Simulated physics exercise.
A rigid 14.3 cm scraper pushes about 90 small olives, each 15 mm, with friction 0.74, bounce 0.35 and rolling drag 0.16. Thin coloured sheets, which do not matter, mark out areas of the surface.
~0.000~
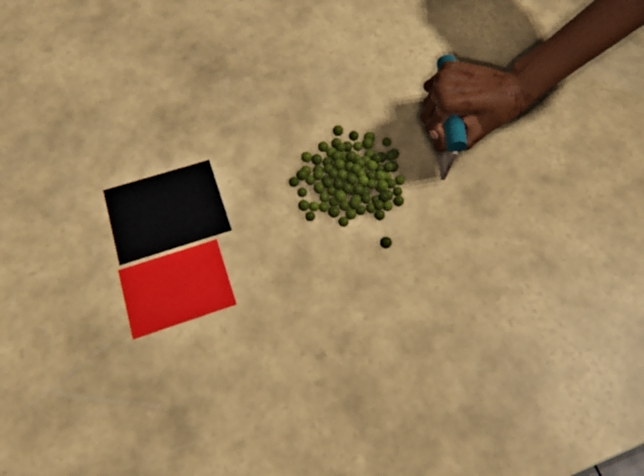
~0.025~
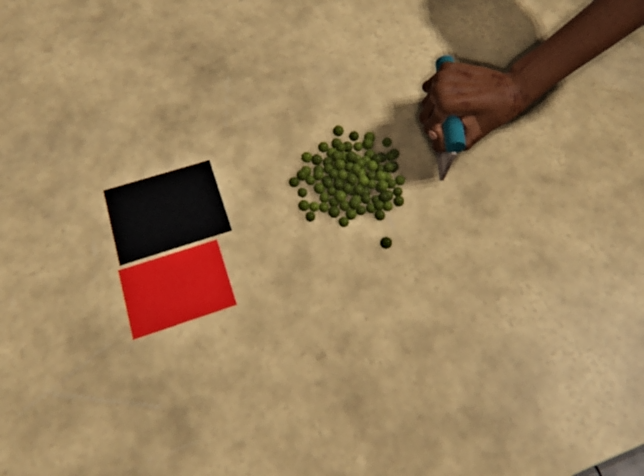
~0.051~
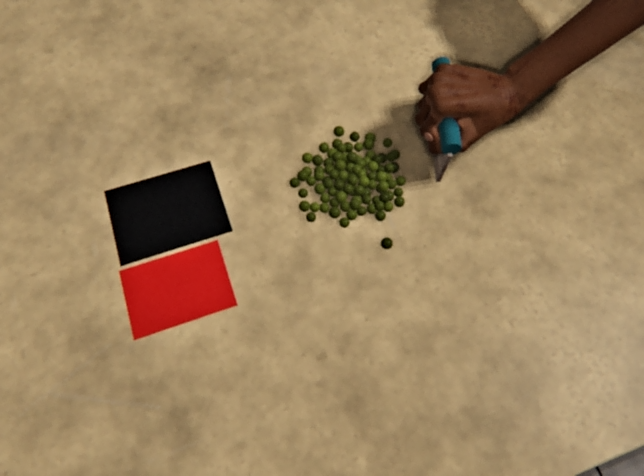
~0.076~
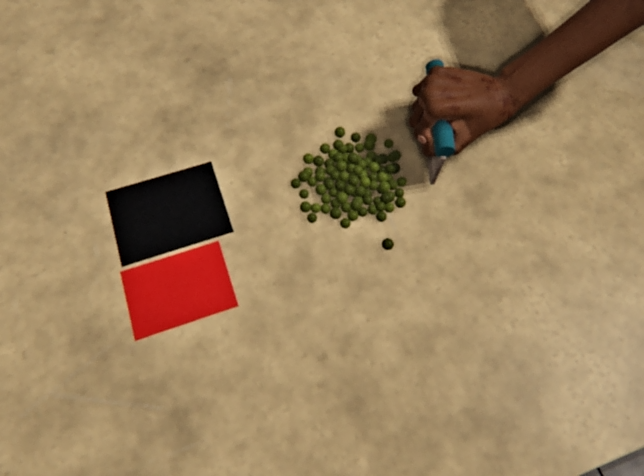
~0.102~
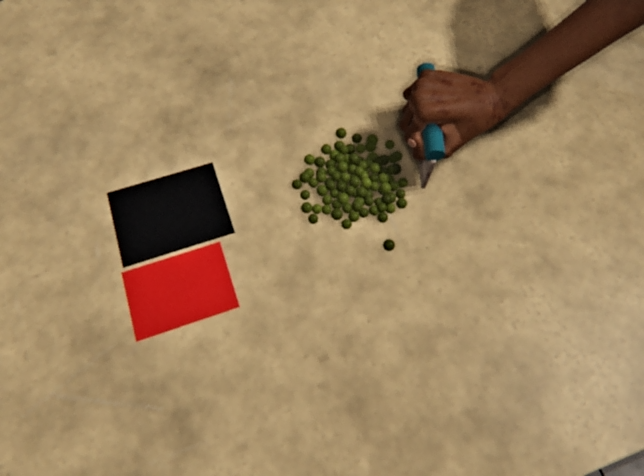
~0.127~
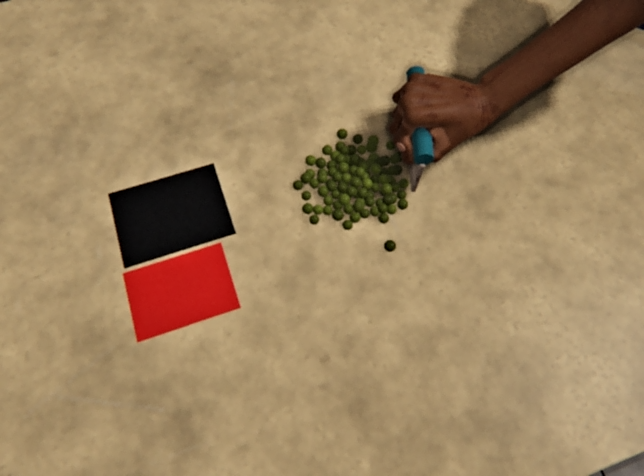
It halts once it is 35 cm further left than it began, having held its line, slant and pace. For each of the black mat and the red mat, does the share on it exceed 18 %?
The black mat: Yes; the red mat: No.
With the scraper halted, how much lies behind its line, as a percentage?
That share is close to 30 per cent.
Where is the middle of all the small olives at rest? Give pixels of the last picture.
I'd put it somewhere close to (174, 216).
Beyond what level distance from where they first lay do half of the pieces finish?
Estimate: Close to 26 cm.
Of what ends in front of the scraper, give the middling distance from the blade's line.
Roughly 6 centimetres.
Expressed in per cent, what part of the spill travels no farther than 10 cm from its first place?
Roughly 20 per cent.
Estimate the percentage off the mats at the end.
I'd estimate some 55 per cent at the end.
Then, at 0.38 s, scraper 21 cm from its start, spill 19 cm wide; off the mats 100 %.
After 0.63 s, scraper 35 cm from its start, spill 25 cm wide; red mat 5 %, black mat 45 %, off the mats 50 %.
Then, at 0.84 s, scraper 35 cm from its start, spill 26 cm wide; red mat 10 %, black mat 35 %, off the mats 55 %.
At rest (1.2 s), red mat 10 %, black mat 35 %, off the mats 55 %.
